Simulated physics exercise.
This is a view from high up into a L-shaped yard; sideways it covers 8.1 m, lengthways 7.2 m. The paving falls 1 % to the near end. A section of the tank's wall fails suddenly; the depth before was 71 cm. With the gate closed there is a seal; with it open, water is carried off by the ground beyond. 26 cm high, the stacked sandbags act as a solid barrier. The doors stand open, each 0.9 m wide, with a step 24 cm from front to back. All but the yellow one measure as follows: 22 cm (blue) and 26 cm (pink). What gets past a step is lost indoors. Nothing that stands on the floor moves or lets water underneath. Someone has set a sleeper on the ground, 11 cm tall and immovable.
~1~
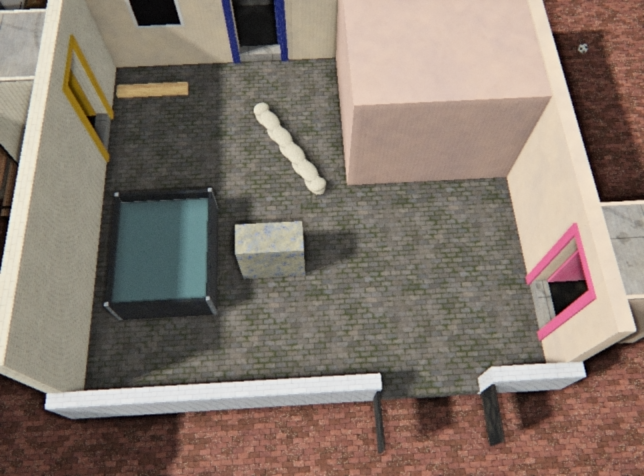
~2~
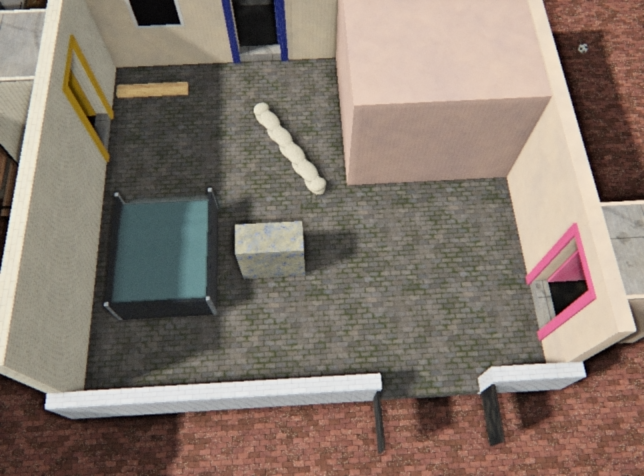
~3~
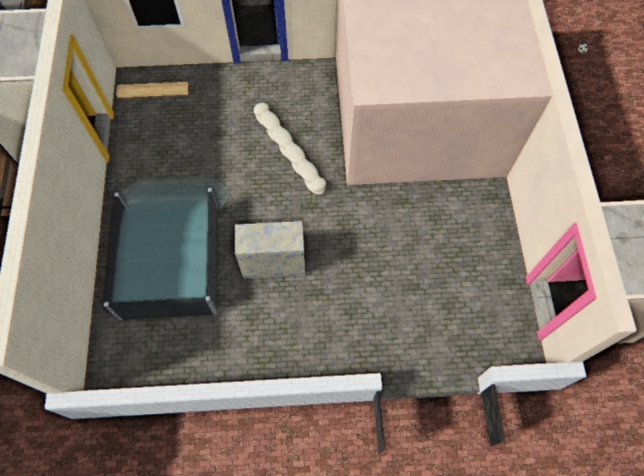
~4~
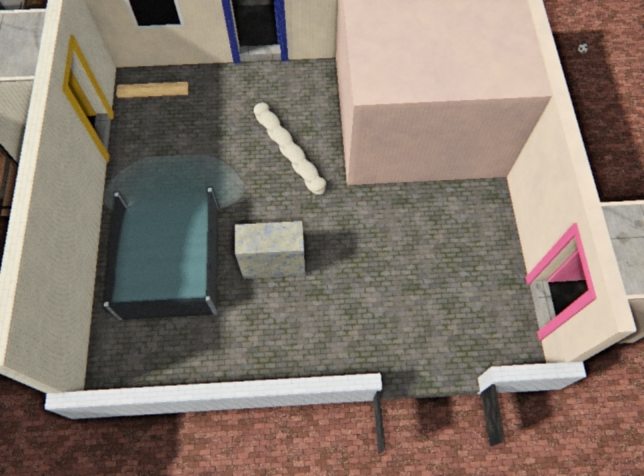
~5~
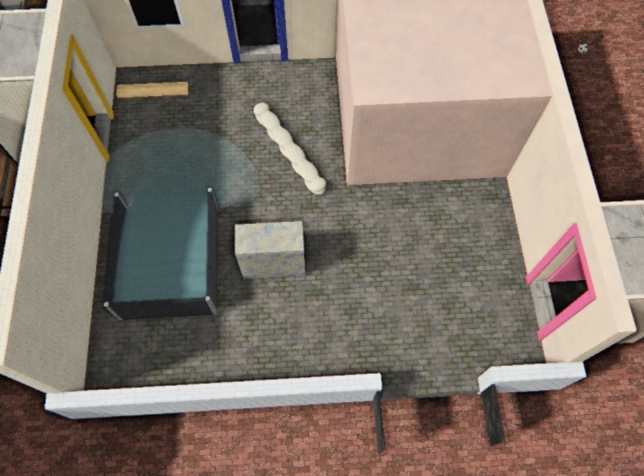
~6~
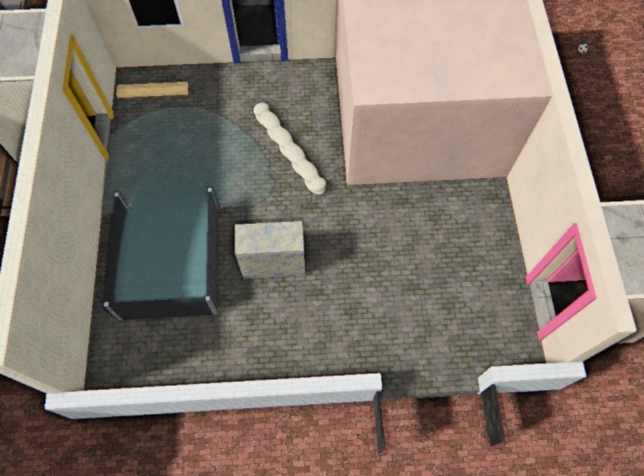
A large tank of water in a paved yard stood still, then water poured out of its far side and spread in a widening, rounded sheet across the paving toward the white sandbags.
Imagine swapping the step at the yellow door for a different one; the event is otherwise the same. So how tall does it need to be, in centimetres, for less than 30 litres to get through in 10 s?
It would need to be around 12.5 cm tall.
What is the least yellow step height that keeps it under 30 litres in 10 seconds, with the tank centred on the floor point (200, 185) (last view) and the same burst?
At least roughly 9.0 cm high.
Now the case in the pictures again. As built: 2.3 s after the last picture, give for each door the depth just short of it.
Reading in centimetres: Yellow = 13, blue = 20, pink = 0.
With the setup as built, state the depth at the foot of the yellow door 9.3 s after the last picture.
Depth: Near 4.0 cm.
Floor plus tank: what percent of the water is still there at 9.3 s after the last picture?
About 92 %.
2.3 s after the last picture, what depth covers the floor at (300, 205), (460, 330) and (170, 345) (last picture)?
Approx. 3 / 0 / 0 cm.
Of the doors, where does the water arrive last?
Door: Pink.
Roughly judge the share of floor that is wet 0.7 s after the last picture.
About 25 per cent.
Then, 0.7 s after the last picture water covers 25 % of the floor, deepest (29 cm) near (167, 210); 16 cm at the yellow door, 0 litres in over its 22 cm step.
Then, 2.3 s after the last picture water covers 35 % of the floor, deepest (34 cm) near (116, 73); 13 cm at the yellow door, 0 litres in over its 22 cm step.
Then, 9.3 s after the last picture water covers 85 % of the floor, deepest (10 cm) near (509, 375); 4 cm at the yellow door, 0 litres in over its 22 cm step.
At the yellow door as built, the water peaked near 19 cm, 3.1 s after the last picture.
With a step of 10 cm, 61 litres would have come in within the 10 s; with 16 cm, 8 litres. So under 30 litres takes about 12.5 cm.
